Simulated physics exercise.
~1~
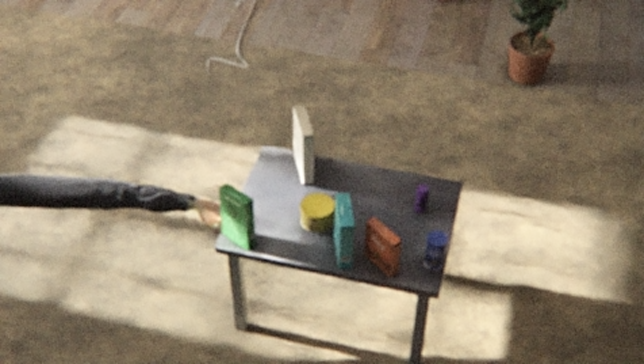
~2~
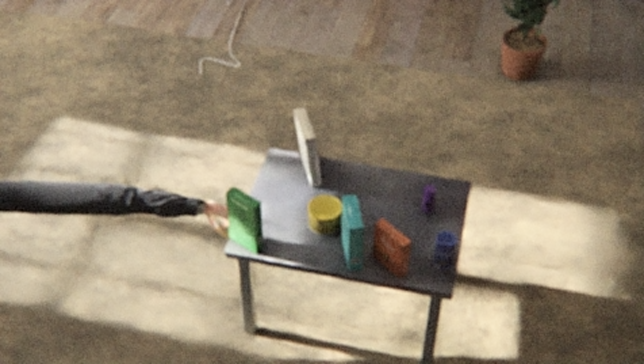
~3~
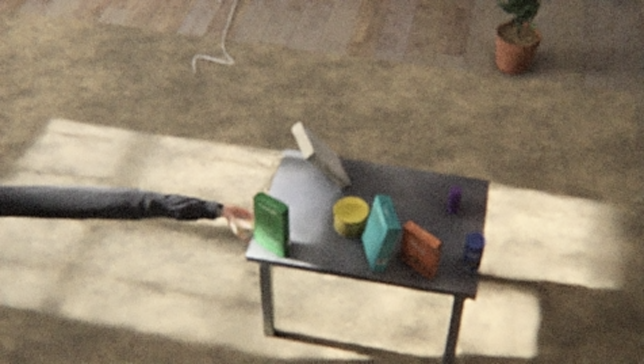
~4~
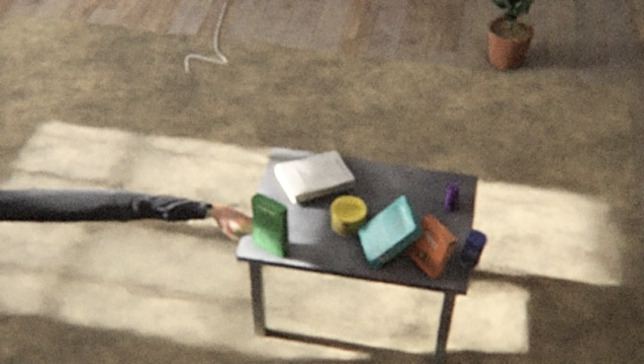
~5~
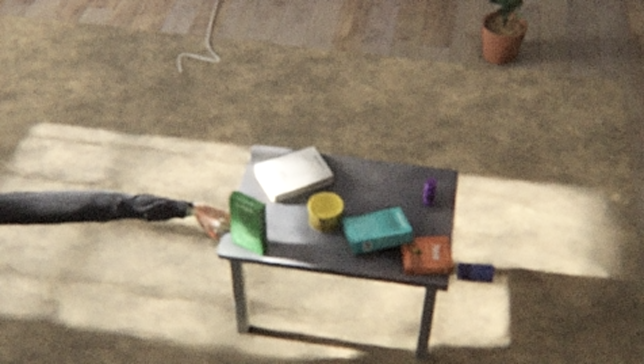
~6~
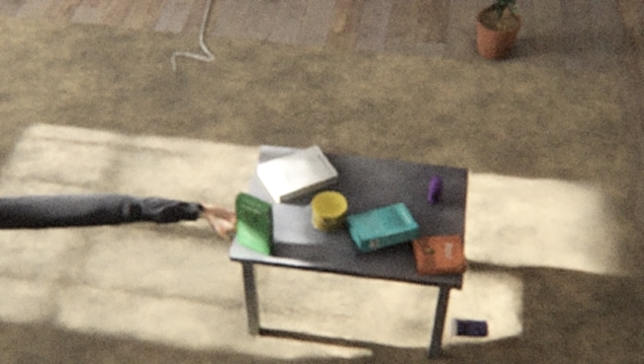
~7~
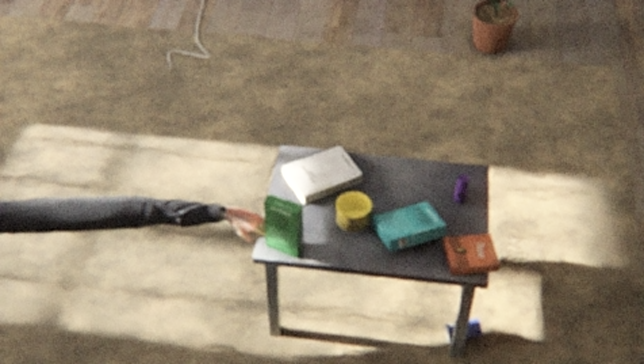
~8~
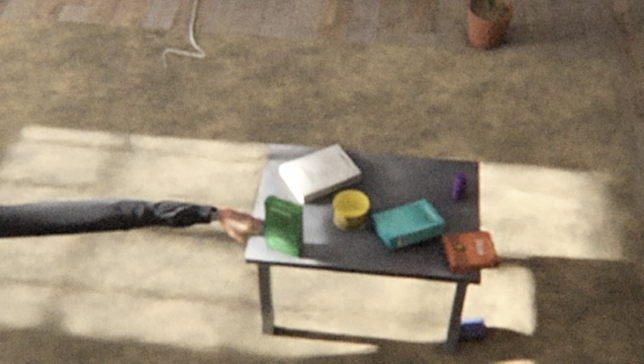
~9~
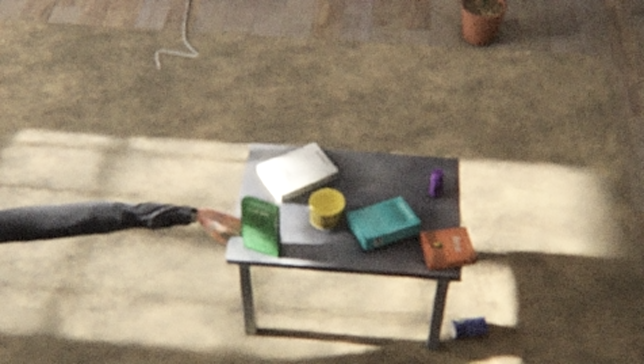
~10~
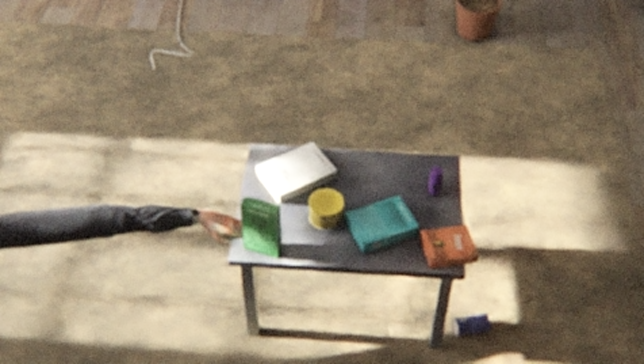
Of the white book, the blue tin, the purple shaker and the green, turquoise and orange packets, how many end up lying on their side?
Four of them do. The white book, turquoise packet and orange packet lie toppled on the table, and the blue tin lies on the floor.
